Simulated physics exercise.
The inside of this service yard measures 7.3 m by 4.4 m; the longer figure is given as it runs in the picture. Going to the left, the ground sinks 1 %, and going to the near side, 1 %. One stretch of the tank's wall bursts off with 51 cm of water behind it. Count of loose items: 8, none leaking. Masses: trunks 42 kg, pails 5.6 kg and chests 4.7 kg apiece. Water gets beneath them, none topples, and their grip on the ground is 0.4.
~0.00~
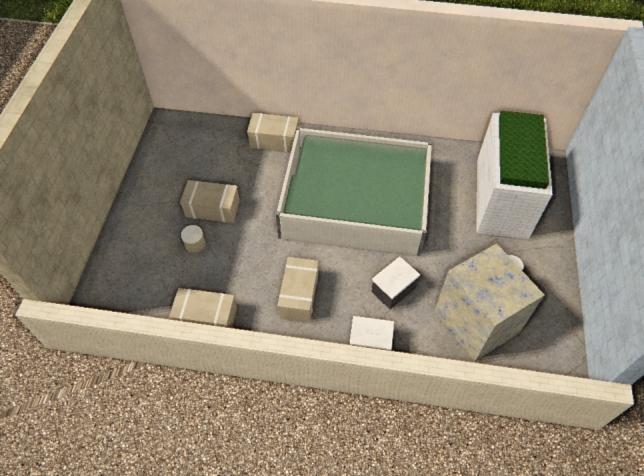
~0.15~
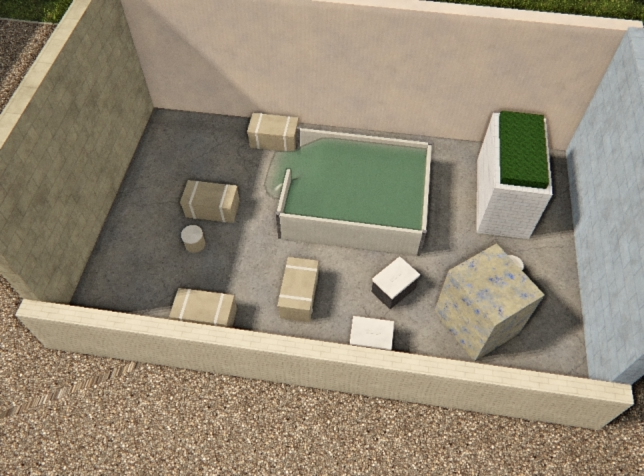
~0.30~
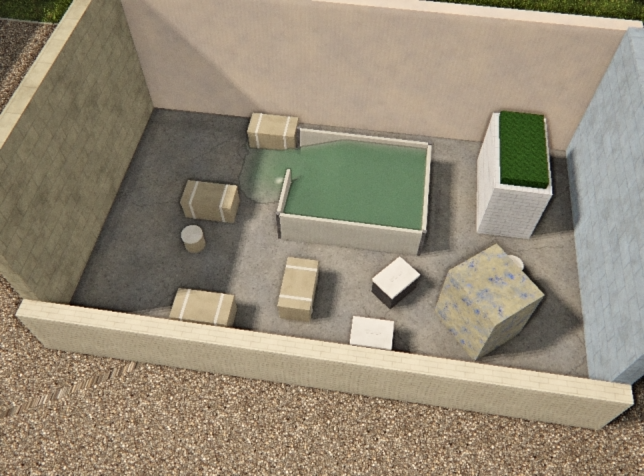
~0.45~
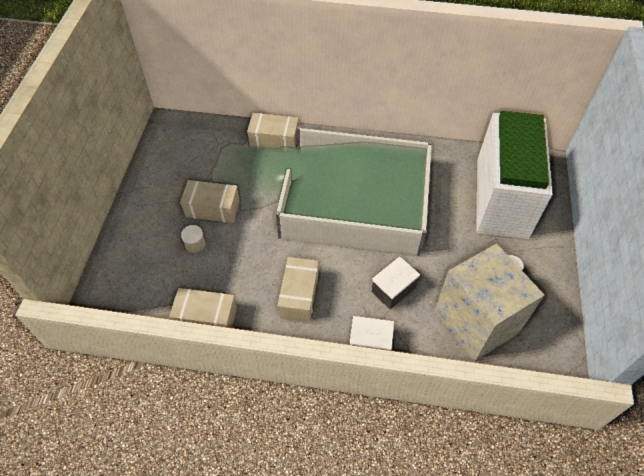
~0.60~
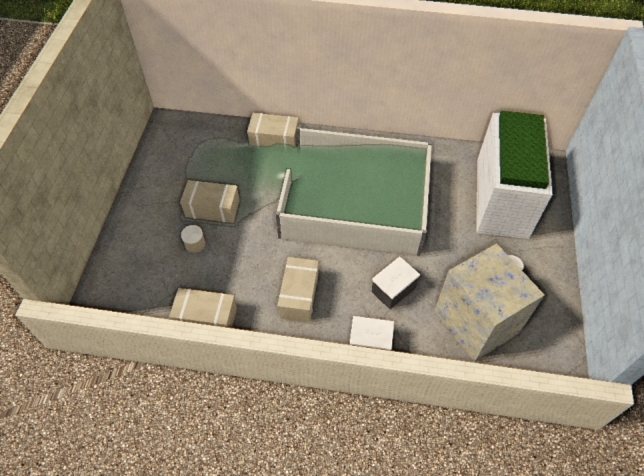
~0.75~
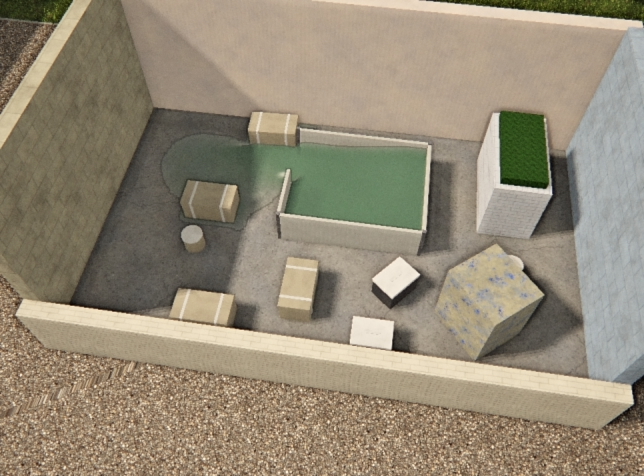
A green pool of water fills a low pale-walled tank in a walled yard, seen from high above by a still camera. Tan strapped boxes and a small pale cylinder sit left and front, white-topped blocks near the front, and a mottled block and a tall green-topped white one at right. The tank's left wall breaks open and water spreads leftward in a thin sheet, surrounding one box, while the objects stay visibly in place.
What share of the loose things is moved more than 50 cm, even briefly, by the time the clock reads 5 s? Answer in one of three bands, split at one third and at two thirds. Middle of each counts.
Under a third.
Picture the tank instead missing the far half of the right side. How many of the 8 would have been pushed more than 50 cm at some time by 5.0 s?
2.
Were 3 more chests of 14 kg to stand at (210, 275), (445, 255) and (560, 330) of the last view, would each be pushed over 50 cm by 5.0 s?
Going through them, I'd say falls short, falls short and finally falls short.
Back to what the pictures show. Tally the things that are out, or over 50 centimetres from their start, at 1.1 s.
I make it 0.
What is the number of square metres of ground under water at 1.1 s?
I'd put it close to 8.5 m2.
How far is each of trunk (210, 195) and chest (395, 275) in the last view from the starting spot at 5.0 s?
Object 1: 0 cm. Object 2: 0 cm.
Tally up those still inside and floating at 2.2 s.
The number is 0.
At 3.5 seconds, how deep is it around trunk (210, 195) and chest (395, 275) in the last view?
4 and 0 cm.
After 1.1 s 0 of 8 are over 50 cm from their spots; 0 afloat.
After 2.2 s 0 of 8 are over 50 cm from their spots; 0 afloat.
After 3.5 s 0 of 8 are over 50 cm from their spots; 0 afloat.
After 5.0 s 1 of 8 are over 50 cm from their spots, and 1 have been at some point; 0 afloat.
